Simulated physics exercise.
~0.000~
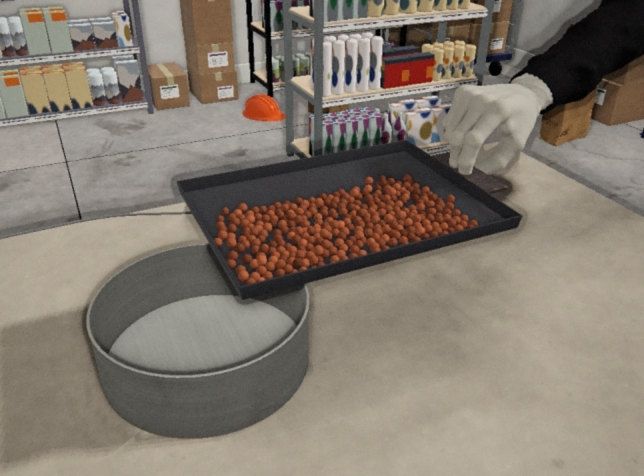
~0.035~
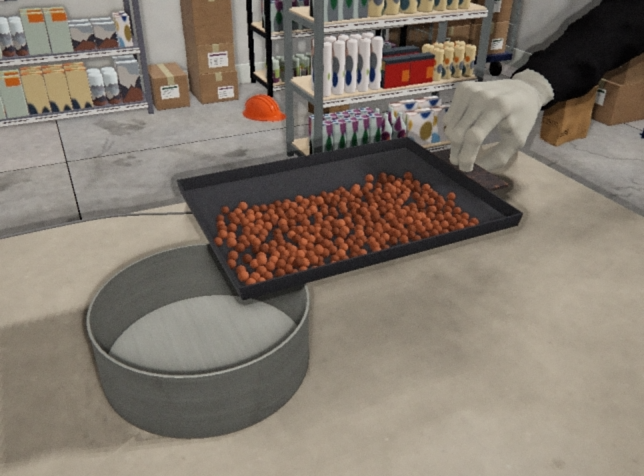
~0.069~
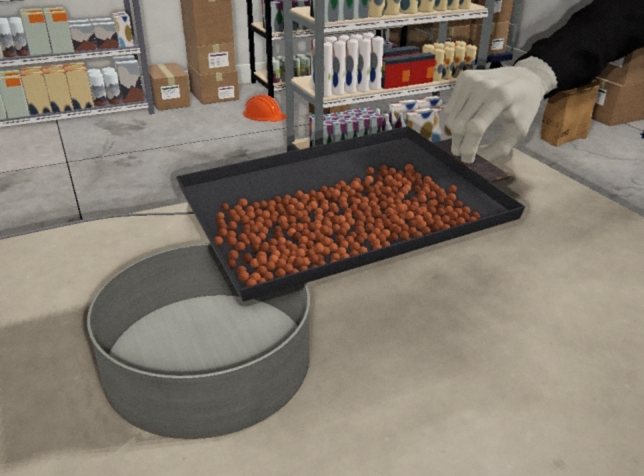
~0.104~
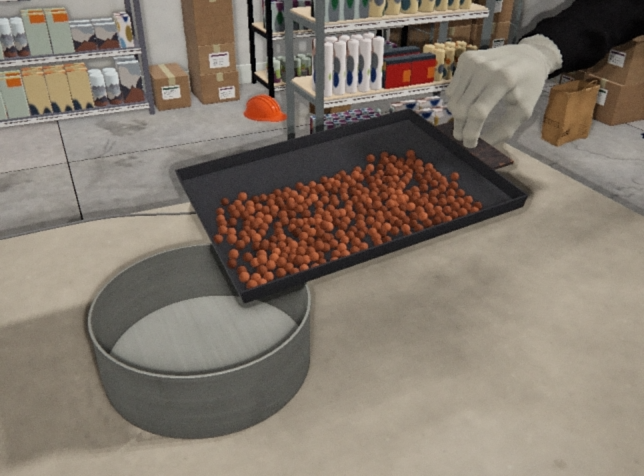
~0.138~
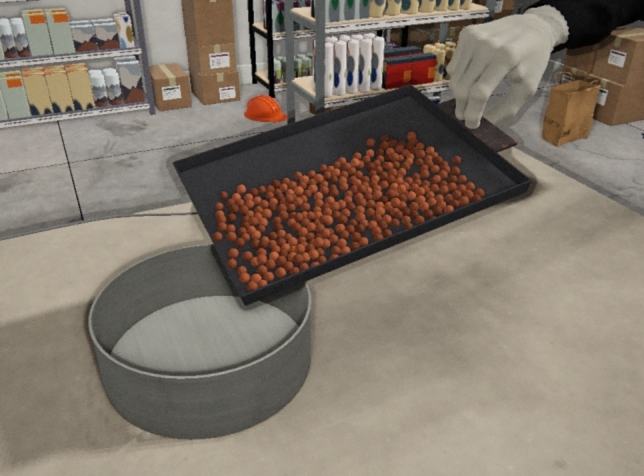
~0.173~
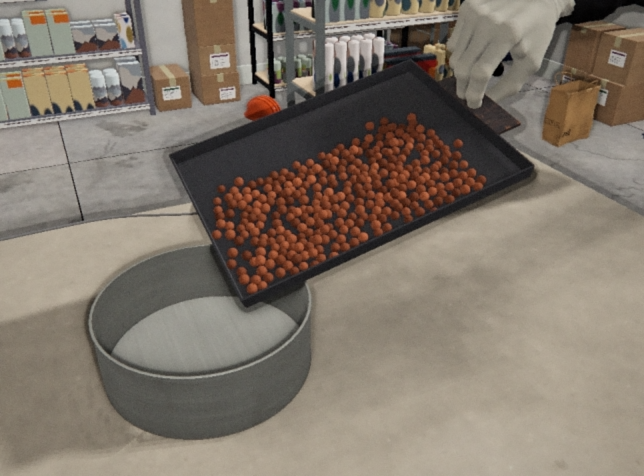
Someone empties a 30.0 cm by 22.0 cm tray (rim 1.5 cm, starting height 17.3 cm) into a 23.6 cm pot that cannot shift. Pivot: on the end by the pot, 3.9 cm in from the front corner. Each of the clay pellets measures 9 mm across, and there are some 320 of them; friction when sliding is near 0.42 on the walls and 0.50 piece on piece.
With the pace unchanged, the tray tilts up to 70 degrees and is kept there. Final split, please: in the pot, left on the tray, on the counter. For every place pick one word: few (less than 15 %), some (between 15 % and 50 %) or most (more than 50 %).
Pot gets few, tray gets most, counter gets some.
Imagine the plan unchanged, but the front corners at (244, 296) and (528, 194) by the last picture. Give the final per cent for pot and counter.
Split: Pot = 0, counter = 5.
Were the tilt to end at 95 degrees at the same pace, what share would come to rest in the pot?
Estimated share: About 5 %.
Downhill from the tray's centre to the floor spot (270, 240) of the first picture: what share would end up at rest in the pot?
Some 20 per cent.
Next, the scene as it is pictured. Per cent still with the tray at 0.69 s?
Of the load, some 85 percent.
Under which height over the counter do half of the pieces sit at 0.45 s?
The halfway mark is near 26 cm.
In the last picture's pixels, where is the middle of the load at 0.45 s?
Roughly pixel (304, 194).
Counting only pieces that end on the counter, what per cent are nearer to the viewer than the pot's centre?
Roughly 100 per cent.
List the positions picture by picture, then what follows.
Tray tilt 0 degrees, front corners at (242, 285) and (519, 215); middle of the pieces at (340, 225); pot at (201, 300), in the first picture.
Tray tilt 1 degrees, front corners at (242, 286) and (520, 213); middle of the pieces at (341, 224), in the second picture.
Tray tilt 3 degrees, front corners at (242, 288) and (522, 206), lowest corner left front; middle of the pieces at (341, 220), in the third picture.
Tray tilt 8 degrees, front corners at (242, 290) and (525, 194), lowest corner left front; middle of the pieces at (341, 213), in the fourth picture.
Tray tilt 13 degrees, front corners at (243, 294) and (528, 180), lowest corner left front; middle of the pieces at (341, 205), in the fifth picture.
Tray tilt 19 degrees, front corners at (243, 297) and (531, 165), lowest corner left front; middle of the pieces at (340, 197); pot at (203, 301). Its pace works out near 170 degrees a second, in the sixth picture.
Then, at 0.34 s, tilt 47 degrees; the tray holds 100 %, the pot 0 %.
After 0.45 s, tilt 65 degrees; the tray holds 100 %, the pot 0 %.
Then, at 0.69 s, tilt 70 degrees; the tray holds 85 %, the pot 0 %.
At rest (1.6 s), pot 0 %, tray 70 %, counter 30 %.
